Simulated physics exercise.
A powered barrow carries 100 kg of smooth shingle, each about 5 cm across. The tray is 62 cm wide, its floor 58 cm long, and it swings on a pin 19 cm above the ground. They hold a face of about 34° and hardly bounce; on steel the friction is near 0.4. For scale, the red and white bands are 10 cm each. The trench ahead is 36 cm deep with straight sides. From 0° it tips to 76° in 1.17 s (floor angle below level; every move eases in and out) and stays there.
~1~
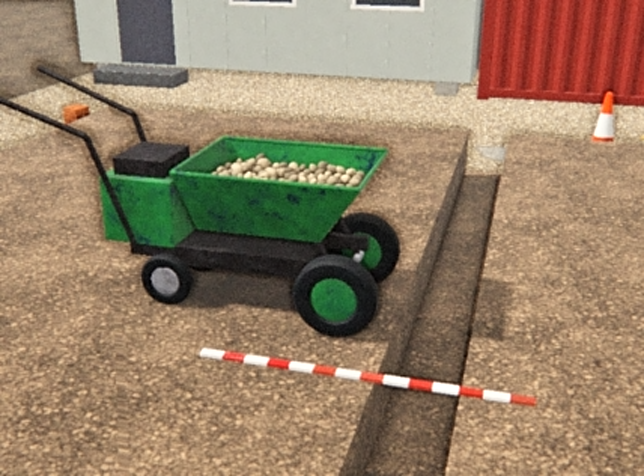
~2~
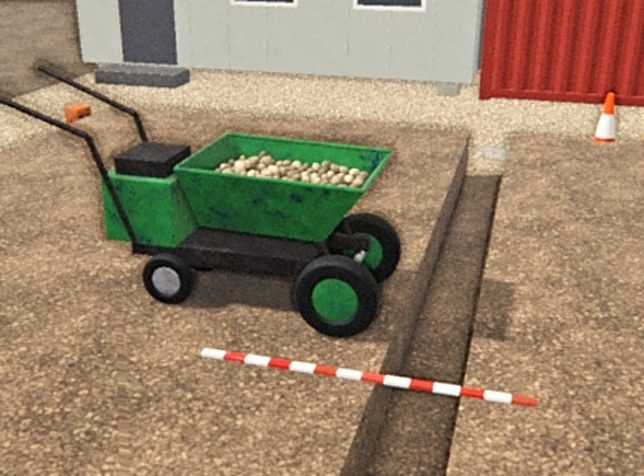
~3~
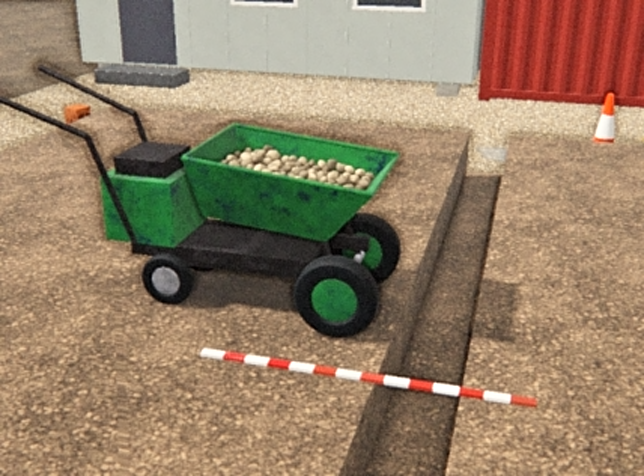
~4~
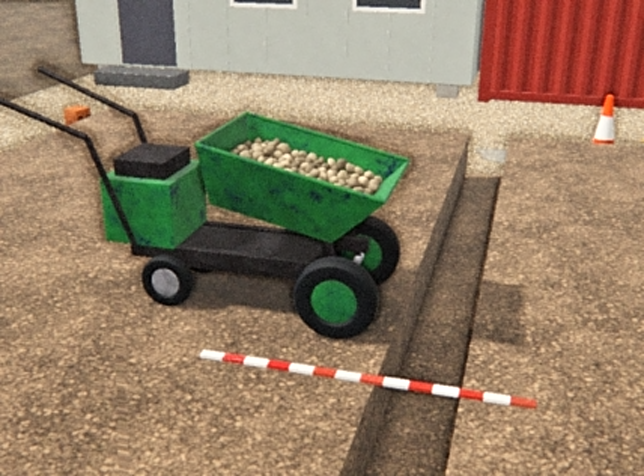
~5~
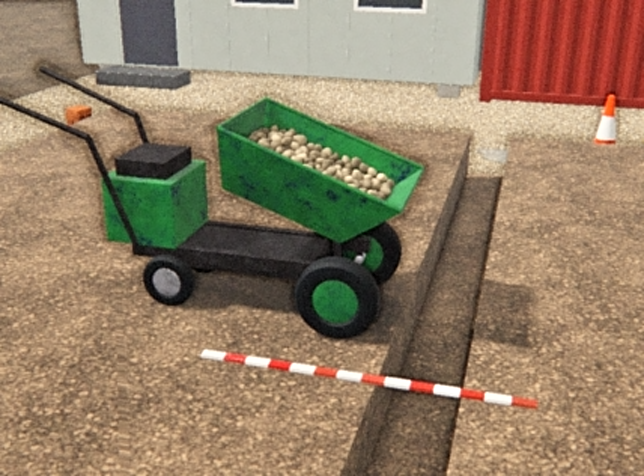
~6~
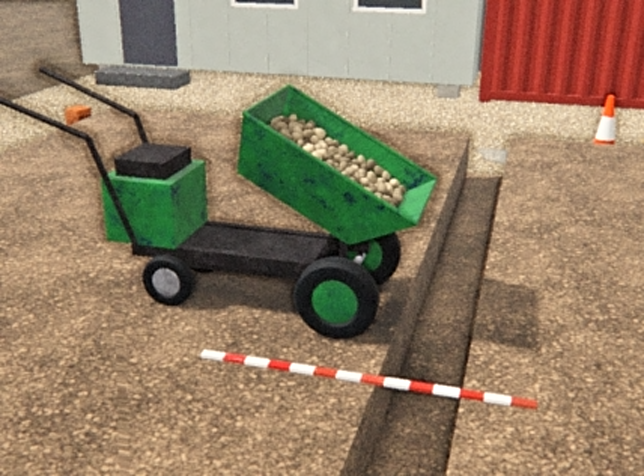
A green powered barrow standing beside a narrow trench, its tray of smooth shingle steadily tilting down towards the right.
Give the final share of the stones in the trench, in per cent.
Some 12 per cent of it.
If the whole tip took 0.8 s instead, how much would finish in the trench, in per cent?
It would be near 10 per cent.
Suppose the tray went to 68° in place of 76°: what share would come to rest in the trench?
It would be near 20 per cent.
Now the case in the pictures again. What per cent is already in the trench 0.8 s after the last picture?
About 0 per cent by then.
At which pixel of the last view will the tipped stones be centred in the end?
Near (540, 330).
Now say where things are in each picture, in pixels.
In the first picture, lip at (360, 190), floor tilted 0°, highest stones at (261, 168).
In the second picture, the tray is at 2°, its lip at (364, 192); the top of the load is at (252, 164).
In the third picture, lip at (373, 195), floor tilted 6°, highest stones at (253, 157).
In the fourth picture, lip at (385, 202), floor tilted 12°, highest stones at (260, 150).
In the fifth picture, lip at (402, 211), floor tilted 20°, highest stones at (266, 136).
In the sixth picture, lip at (417, 224), floor tilted 29°, highest stones at (285, 124).
Then, 0.4 s after the last picture the floor is at 64°, 100 % in the tray; the foremost stones are at (464, 263).
Then, 0.8 s after the last picture the floor is at 76°, 39 % in the tray, 1 % in the trench, 60 % past the trench; the foremost stones are at (605, 345).
Then, 1.1 s after the last picture the floor is at 76°, 8 % in the tray, 4 % in the trench, 88 % past the trench; the foremost stones are past the picture's edge.
Then, 3.1 s after the last picture the floor is at 76°, 0 % in the tray, 12 % in the trench, 88 % past the trench; the foremost stones are past the picture's edge.
